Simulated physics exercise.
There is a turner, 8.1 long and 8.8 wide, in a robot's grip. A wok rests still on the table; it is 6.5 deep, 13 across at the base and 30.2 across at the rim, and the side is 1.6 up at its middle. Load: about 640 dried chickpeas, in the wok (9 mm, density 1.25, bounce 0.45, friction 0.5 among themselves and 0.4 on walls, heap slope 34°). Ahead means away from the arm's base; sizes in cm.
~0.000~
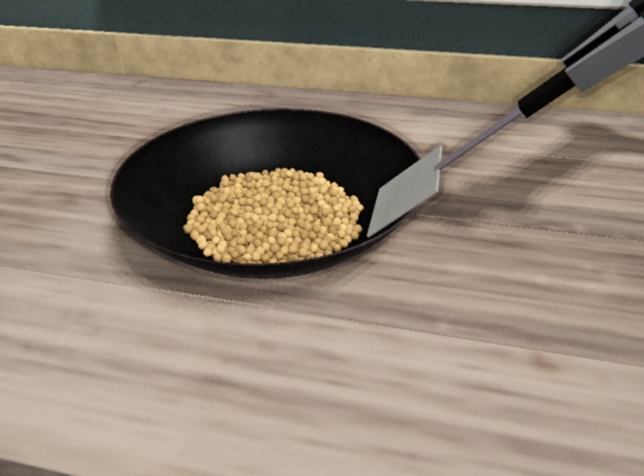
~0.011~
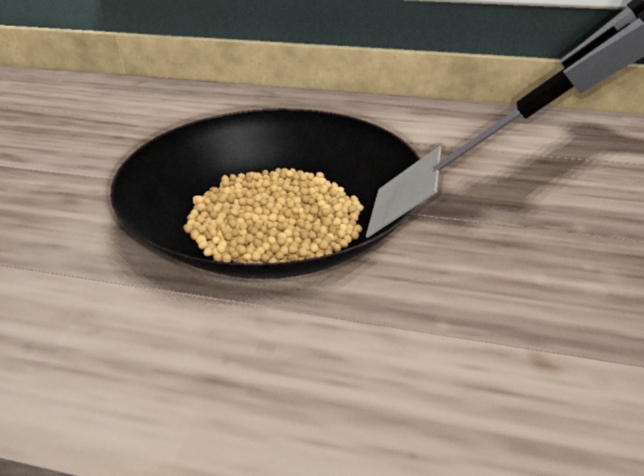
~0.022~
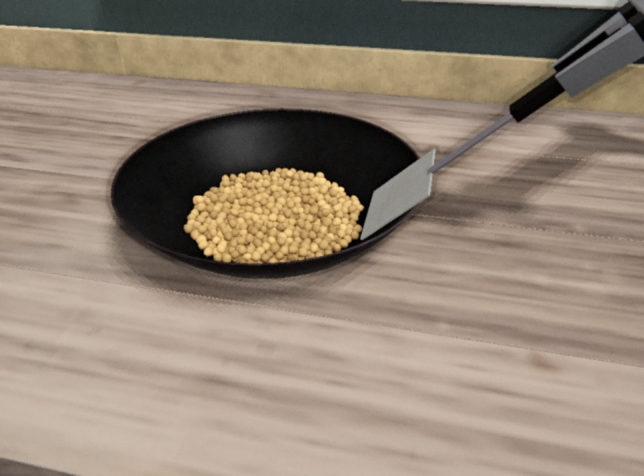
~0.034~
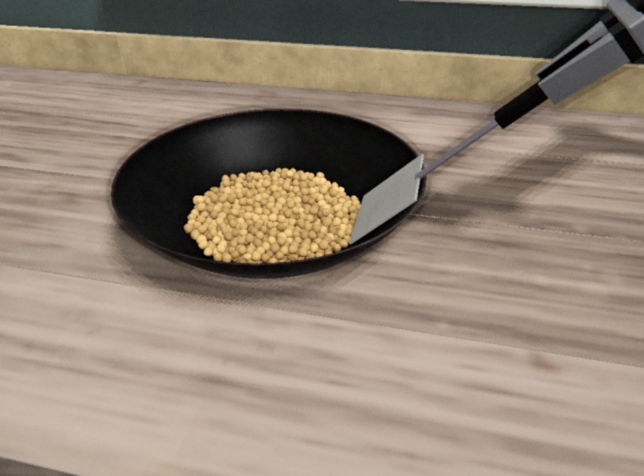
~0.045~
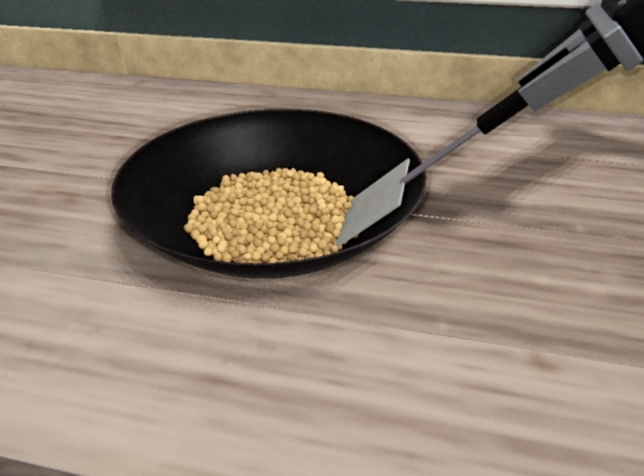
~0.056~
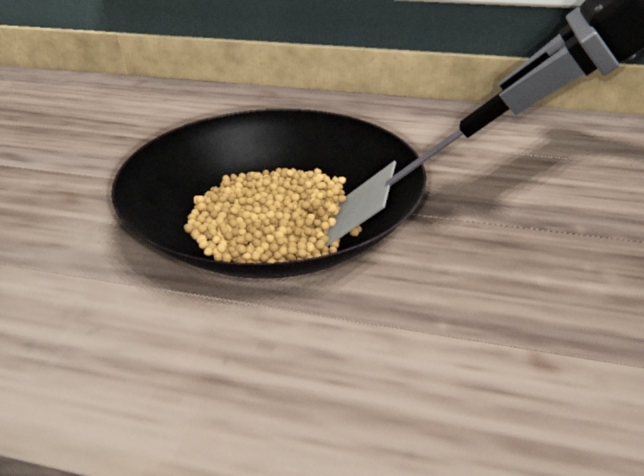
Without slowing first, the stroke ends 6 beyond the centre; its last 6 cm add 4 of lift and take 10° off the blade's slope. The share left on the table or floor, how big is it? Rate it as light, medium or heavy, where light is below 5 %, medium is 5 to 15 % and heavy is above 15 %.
Rating: Medium.
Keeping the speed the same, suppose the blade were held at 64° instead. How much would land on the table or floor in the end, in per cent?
In that case around 10 per cent.
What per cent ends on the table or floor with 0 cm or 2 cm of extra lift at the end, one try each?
You'd get some 0 per cent with the first setting and some 0 per cent with the second.
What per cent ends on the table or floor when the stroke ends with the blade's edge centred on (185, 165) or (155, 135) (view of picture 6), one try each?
25 % and 35 %.
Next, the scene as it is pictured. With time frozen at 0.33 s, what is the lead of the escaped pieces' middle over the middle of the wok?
The distance is about 24 cm.
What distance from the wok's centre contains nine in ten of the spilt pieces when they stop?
75 centimetres, give or take.
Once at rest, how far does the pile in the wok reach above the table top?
It reaches about 5.5 cm.
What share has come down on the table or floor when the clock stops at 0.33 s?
4 %.
After 0.09 s, sloping 45°, highest piece 7 above the table; 641 in the wok.
After 0.12 s, sloping 42°, highest piece 10 above the table; 641 in the wok.
After 0.33 s, sloping 35°, highest piece 8 above the table; 580 in the wok, 24 on the table or floor, 37 on the blade or in flight.
After 1.38 s, sloping 35°, highest piece 5 above the table; 579 in the wok, 62 on the table or floor.
In the end, 579 in the wok, 62 on the table or floor. That is 10 % on the table or floor.
